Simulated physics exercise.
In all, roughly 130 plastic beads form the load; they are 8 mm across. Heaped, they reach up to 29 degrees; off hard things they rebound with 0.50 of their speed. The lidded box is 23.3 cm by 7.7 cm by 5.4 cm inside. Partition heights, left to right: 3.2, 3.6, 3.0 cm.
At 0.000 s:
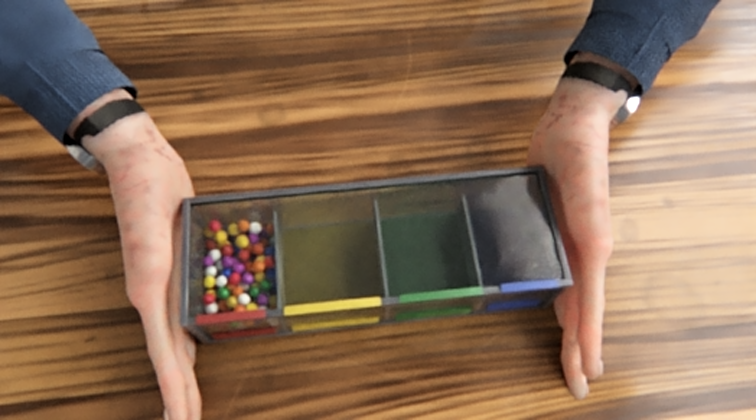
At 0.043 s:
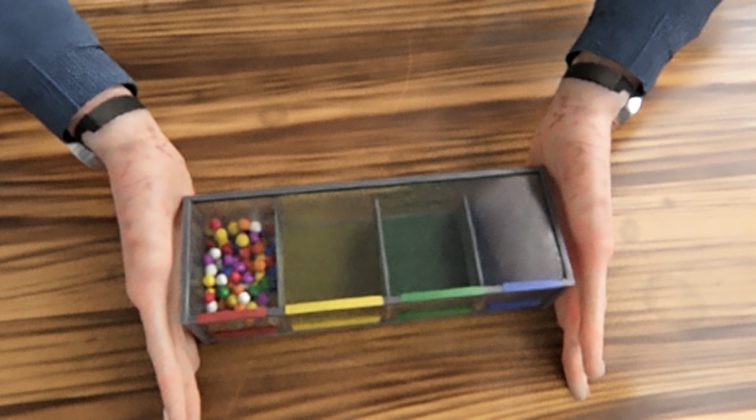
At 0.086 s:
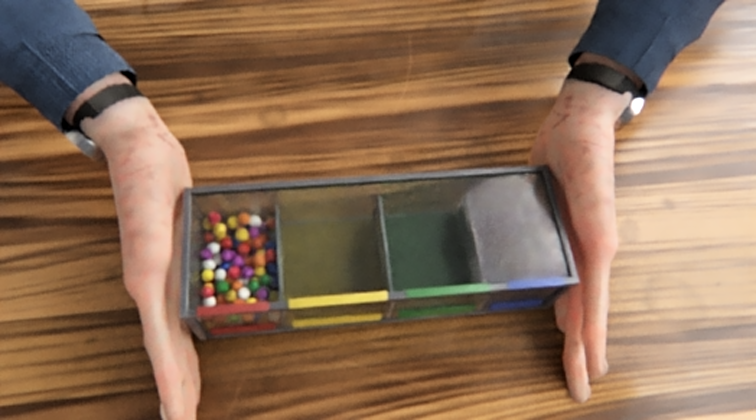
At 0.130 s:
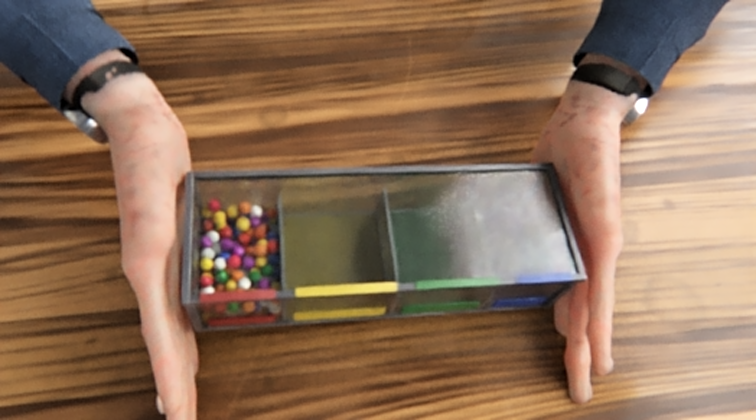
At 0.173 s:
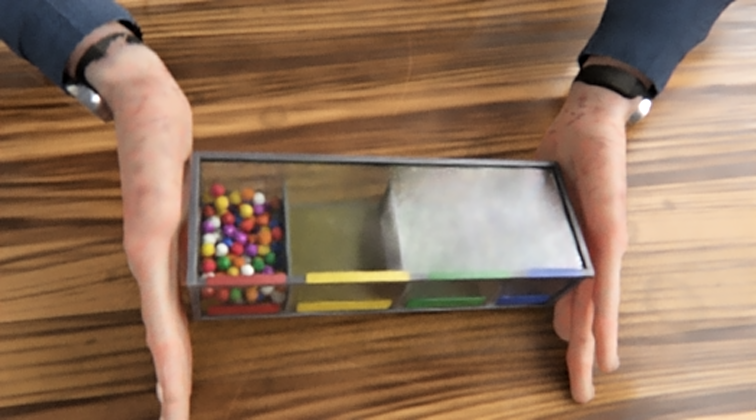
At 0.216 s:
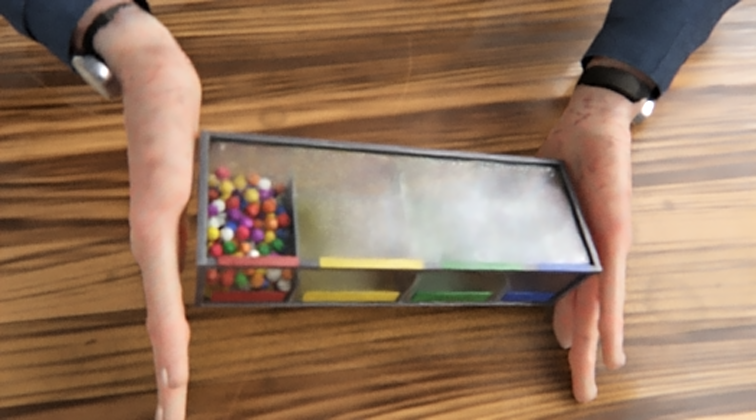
At first, two hands hold a clear-lidded box with four color-marked compartments level above a wooden table, with multicolored beads in the red one at left. The hands then tilt it toward its back right corner, as pale glare spreads leftward across the lid and the beads stay in the red section.
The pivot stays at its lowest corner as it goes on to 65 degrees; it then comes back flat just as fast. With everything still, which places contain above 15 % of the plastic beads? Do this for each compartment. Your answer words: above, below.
Red - above; blue - below; green - below; yellow - above.
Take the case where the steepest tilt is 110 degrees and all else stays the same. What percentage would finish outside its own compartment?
Roughly 95 %.
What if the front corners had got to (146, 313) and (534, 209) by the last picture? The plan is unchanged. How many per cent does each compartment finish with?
Red = 100 %, blue = 0 %, green = 0 %, yellow = 0 %.
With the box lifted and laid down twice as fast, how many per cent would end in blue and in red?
In that case blue keeps 0 per cent while red keeps 60 per cent.
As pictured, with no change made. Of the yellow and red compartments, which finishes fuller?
I'd say the red side has more in it.
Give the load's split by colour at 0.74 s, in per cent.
The split is red at 90, blue at 0, green at 0 and yellow at 10 per cent.
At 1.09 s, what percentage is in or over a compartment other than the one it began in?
Close to 25 per cent, I reckon.
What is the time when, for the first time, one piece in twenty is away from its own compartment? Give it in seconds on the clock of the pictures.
That happens at about 0.75 s on the clock.
After 0.74 s, tilt 64 degrees; red 90 %, yellow 10 %.
After 1.09 s, tilt 27 degrees; red 75 %, green 5 %, yellow 20 %.
After 1.54 s, tilt 0 degrees; red 75 %, green 5 %, yellow 20 %.
By 1.9 s all is still; red 75 %, blue 0 %, green 5 %, yellow 20 %.
